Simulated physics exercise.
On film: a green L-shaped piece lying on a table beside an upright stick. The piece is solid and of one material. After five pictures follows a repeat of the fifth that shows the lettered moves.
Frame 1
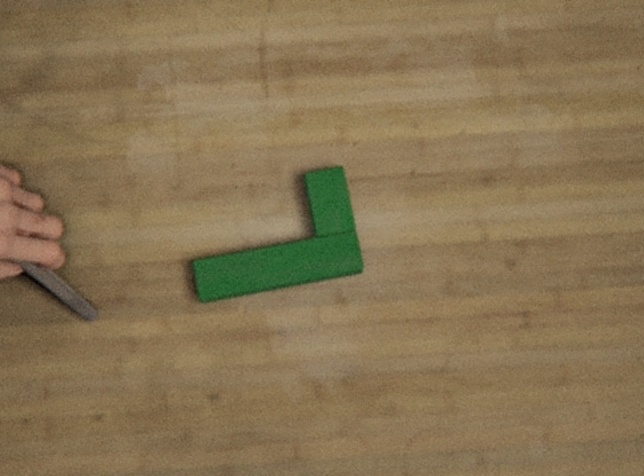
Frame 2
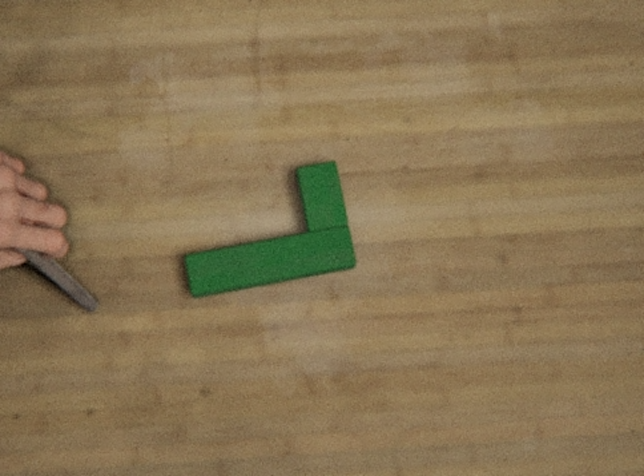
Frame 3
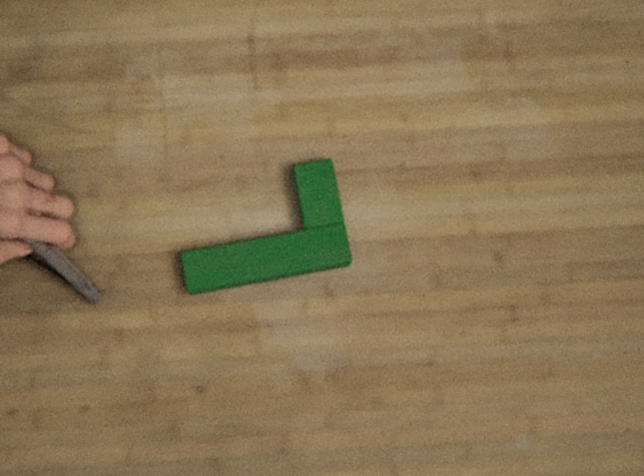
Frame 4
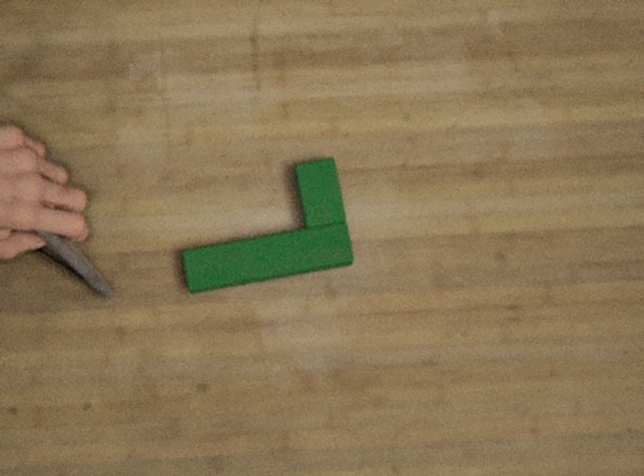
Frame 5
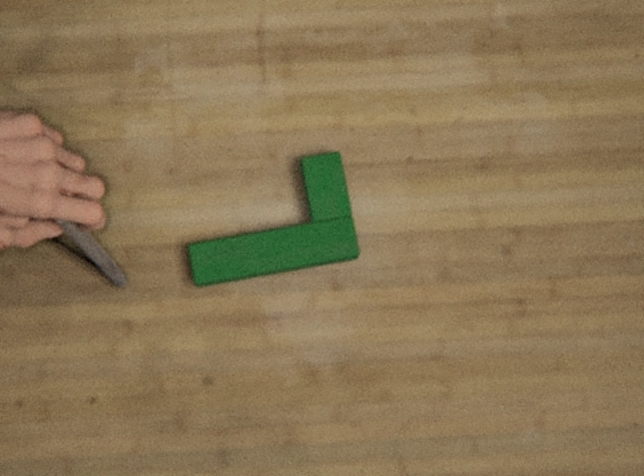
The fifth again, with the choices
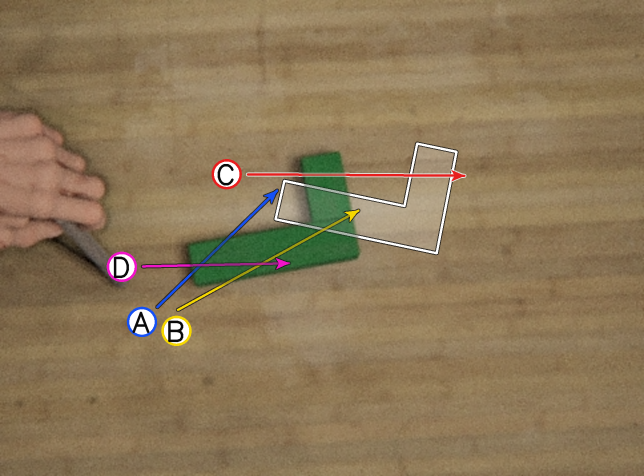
On a wooden tabletop, a hand holding a dark stick edges right toward a green L-shaped piece as the view shifts slightly.
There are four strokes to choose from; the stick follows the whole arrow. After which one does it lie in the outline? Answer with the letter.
Stroke A.
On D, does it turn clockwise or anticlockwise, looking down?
Anticlockwise.
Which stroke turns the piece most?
That is C.
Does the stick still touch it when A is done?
Yes.
On the marked copy, A from (157, 307) to (277, 191); B from (178, 310) to (359, 211); C from (248, 174) to (465, 176); D from (143, 266) to (289, 263).
Following A. Soon after the start, foot of the stick (201, 265), piece (289, 242).
Later, foot of the stick (246, 221), piece (335, 221).
In the end, foot of the stick (277, 191), piece (363, 212); it fills the outline.
As for the rest, B leaves the piece out of the outline, at (283, 191); C leaves the piece out of the outline, at (300, 224); D leaves the piece out of the outline, at (372, 223).
